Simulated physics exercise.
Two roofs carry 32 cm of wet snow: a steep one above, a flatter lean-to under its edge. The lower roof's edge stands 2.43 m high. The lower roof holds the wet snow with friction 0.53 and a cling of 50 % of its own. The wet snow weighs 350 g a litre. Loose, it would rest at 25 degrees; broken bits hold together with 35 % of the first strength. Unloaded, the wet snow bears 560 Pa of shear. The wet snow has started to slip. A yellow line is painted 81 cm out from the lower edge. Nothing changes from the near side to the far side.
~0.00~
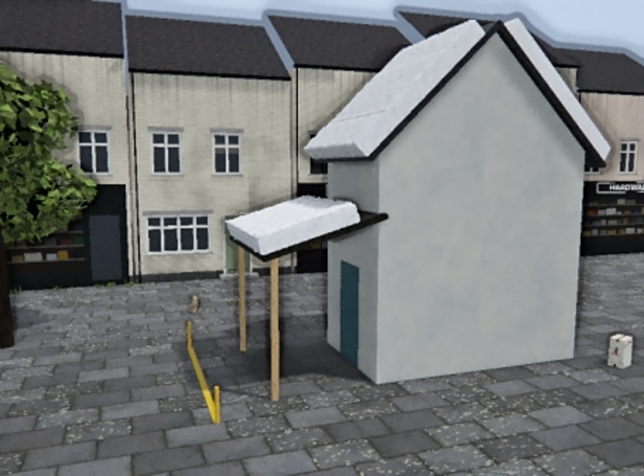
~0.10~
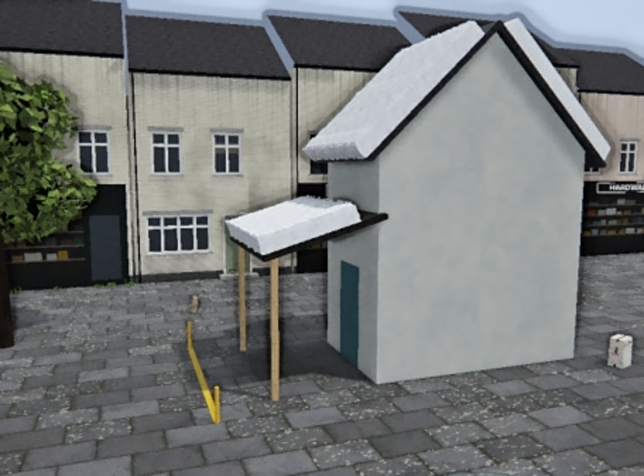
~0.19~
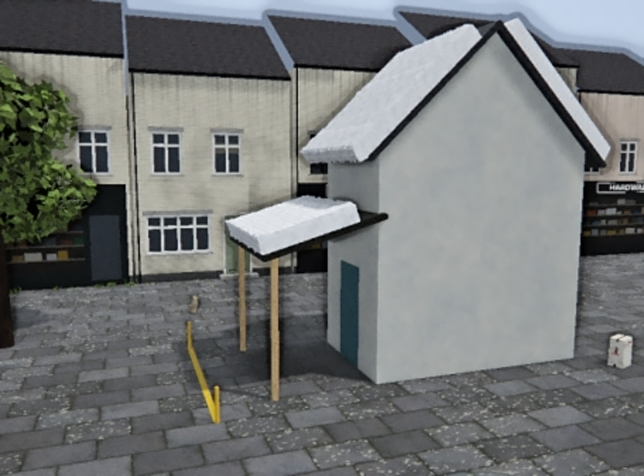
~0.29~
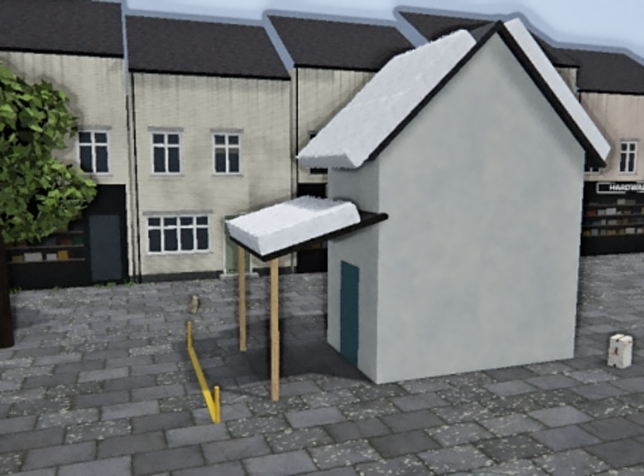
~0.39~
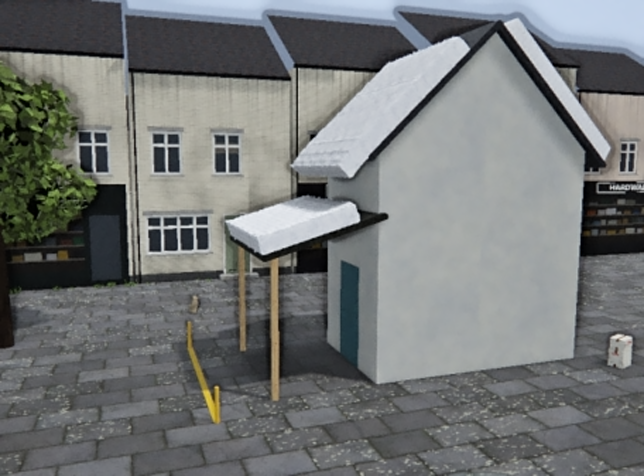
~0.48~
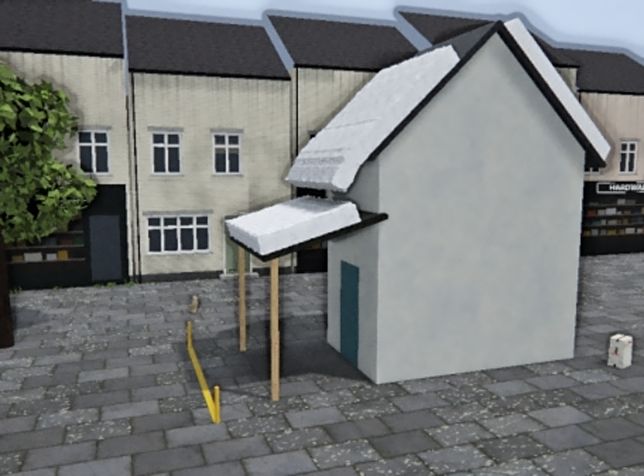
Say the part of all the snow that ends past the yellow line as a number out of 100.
Expect roughly 61 %.
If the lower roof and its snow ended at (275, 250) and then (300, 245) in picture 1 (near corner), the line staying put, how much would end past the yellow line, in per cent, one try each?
In turn about 65 %, 65 %.
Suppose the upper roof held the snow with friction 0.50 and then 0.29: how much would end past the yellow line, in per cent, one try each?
In that order: 45 %, 55 %.
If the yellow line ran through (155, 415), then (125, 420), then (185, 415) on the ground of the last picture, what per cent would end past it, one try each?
In that order: 40 %, 35 %, 50 %.
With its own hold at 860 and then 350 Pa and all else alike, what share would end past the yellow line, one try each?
In that order: 50 %, 65 %.
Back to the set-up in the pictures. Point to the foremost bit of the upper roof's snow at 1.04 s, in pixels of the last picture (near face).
Near (247, 231).
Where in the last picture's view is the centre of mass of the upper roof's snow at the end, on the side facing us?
At about (145, 373).
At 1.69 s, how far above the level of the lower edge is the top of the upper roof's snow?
About 0.8 m.
After 1.04 s, none is below the lower edge and 0 % is past the line.
After 1.69 s, 52 % is below the lower edge and 45 % is past the line.
After 2.35 s, 69 % is below the lower edge and 61 % is past the line.
After 3.00 s, 69 % is below the lower edge and 61 % is past the line.
After 3.10 s, 69 % is below the lower edge and 61 % is past the line.
